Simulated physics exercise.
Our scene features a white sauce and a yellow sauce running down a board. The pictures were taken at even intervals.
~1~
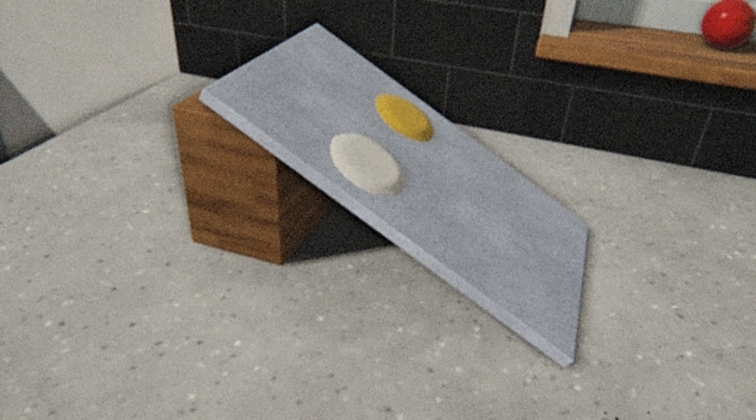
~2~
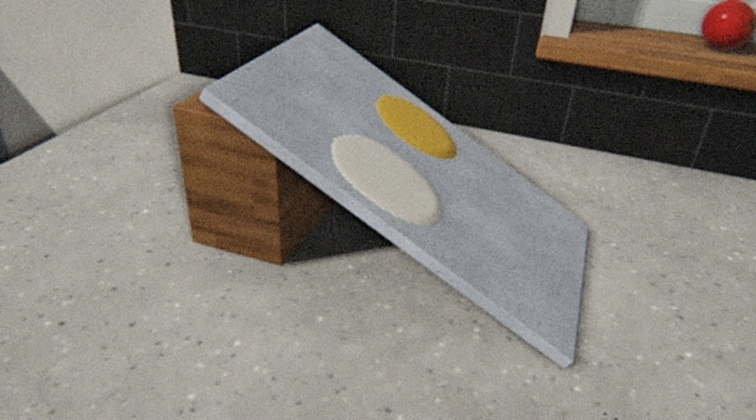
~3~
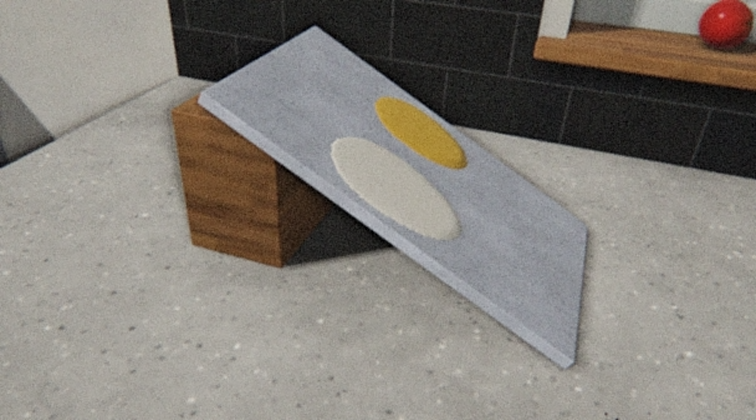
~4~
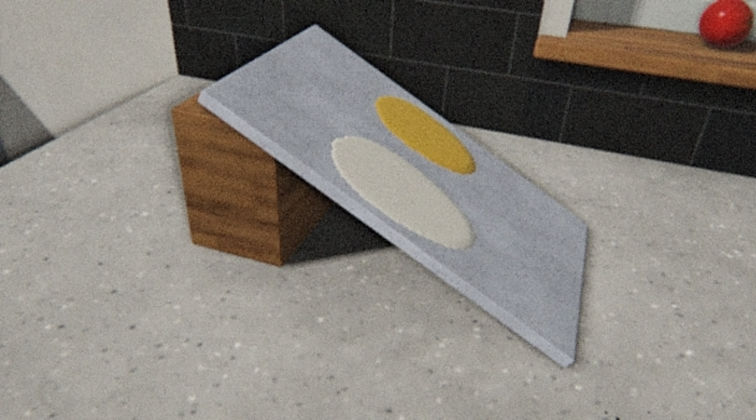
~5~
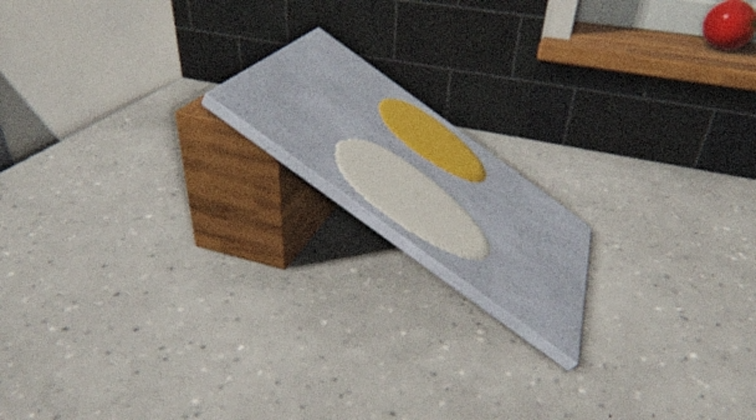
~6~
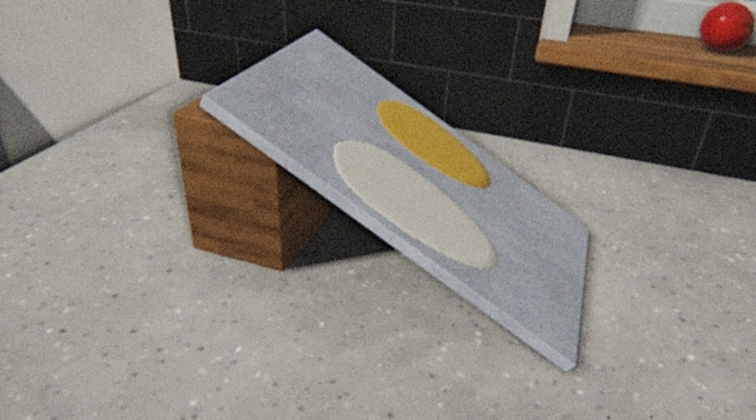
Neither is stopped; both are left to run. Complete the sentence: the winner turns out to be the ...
Nearer one.
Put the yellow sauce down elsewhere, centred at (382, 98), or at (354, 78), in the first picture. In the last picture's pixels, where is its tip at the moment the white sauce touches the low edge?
At about (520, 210), and at (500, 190).
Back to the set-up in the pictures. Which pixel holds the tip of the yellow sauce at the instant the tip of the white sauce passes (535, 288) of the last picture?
About (514, 201).
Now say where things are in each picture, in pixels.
The first picture shows tip of the white sauce half way down; tip of the yellow sauce (426, 131) half way down.
The second picture shows tip of the white sauce (432, 209) half way down; tip of the yellow sauce half way down.
The third picture shows tip of the white sauce three quarters of the way down; tip of the yellow sauce (459, 158) half way down.
The fourth picture shows tip of the white sauce (468, 235) three quarters of the way down; tip of the yellow sauce half way down.
The fifth picture shows tip of the white sauce three quarters of the way down; tip of the yellow sauce (479, 172) three quarters of the way down.
The sixth picture shows tip of the white sauce (489, 254) three quarters of the way down; tip of the yellow sauce three quarters of the way down.
Next, the white sauce is close to the edge; the yellow sauce is three quarters of the way down.
Finally, the white sauce is at the low edge; the yellow sauce is three quarters of the way down.
